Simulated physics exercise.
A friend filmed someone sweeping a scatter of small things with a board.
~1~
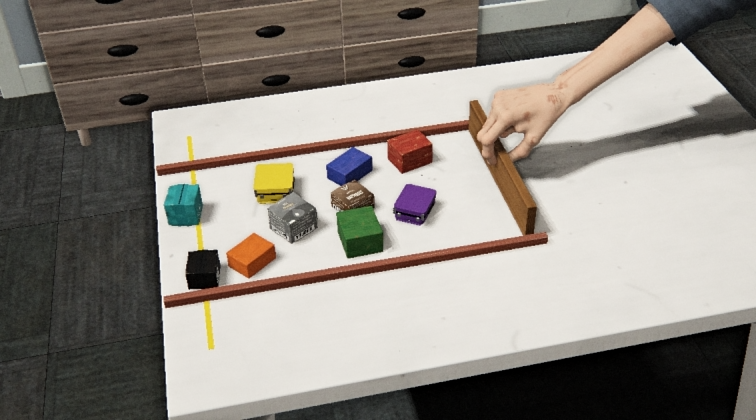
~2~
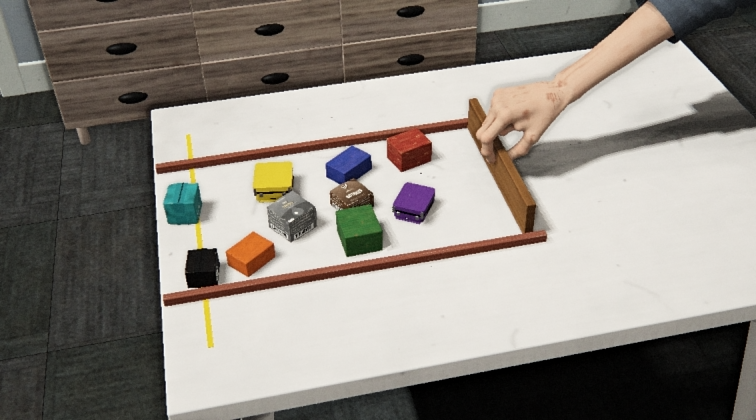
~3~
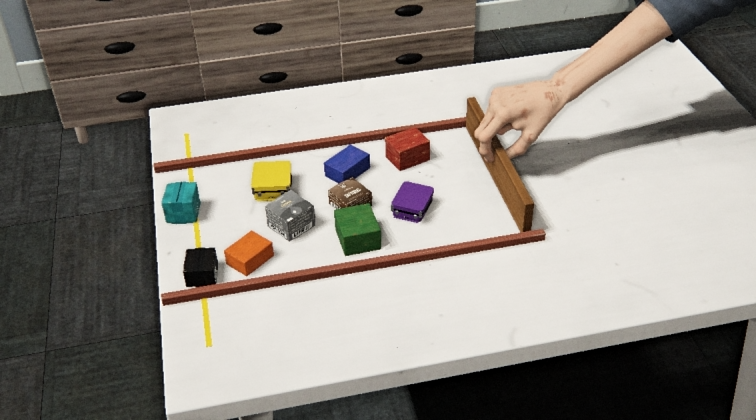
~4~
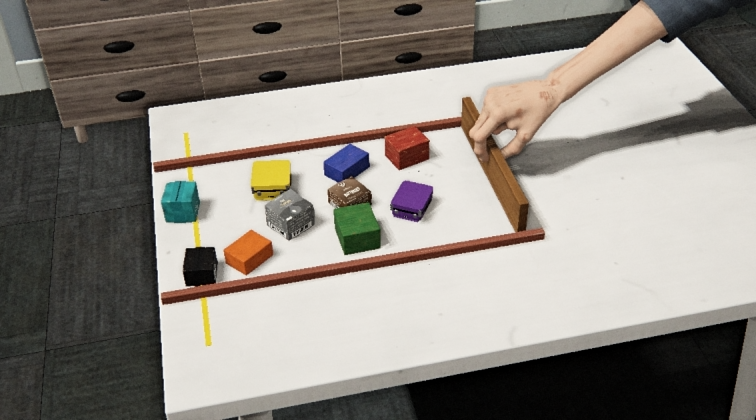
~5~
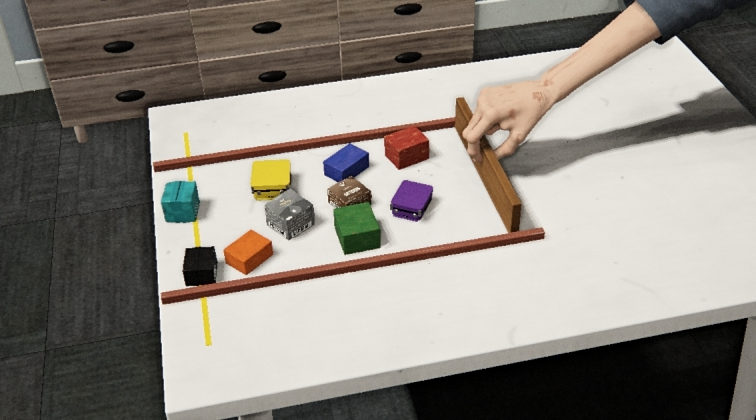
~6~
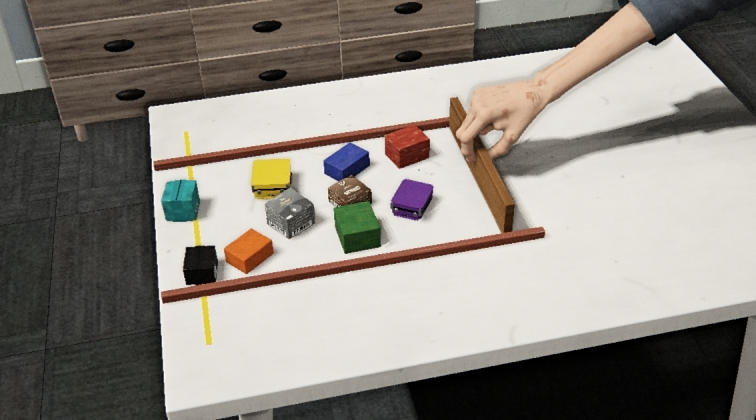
Hand sliding a wooden board slightly left between two reddish rails on a white table, toward scattered colourful blocks lying still.
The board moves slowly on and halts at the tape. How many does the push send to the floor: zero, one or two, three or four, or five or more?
You'd see five or more of the bits go off the end there.
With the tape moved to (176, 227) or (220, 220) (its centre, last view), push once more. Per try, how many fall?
First try 7, second try 3.
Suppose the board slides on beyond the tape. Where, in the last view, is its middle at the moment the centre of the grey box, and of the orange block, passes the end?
Grey box: (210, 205); orange block: (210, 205).
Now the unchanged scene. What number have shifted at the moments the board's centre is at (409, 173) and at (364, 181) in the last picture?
The counts are 3 and 6.
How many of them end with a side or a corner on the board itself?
I count 4 of them.
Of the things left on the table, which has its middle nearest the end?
I reckon it's the green block.
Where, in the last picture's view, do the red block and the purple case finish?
The red block stops around (172, 179); the purple case around (180, 234).
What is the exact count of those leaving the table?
The count is 6.
Soon after, none off yet; turquoise box at rest near (181, 201); black box at rest near (201, 265); orange block at rest near (249, 251).
Then, none off yet; turquoise box moved a little near (166, 207); black box moving near (193, 266); orange block moved a little near (230, 249).
At rest, the number that fall off is five or more; fallen, blue block, grey box, yellow case, orange block, black box and turquoise box.
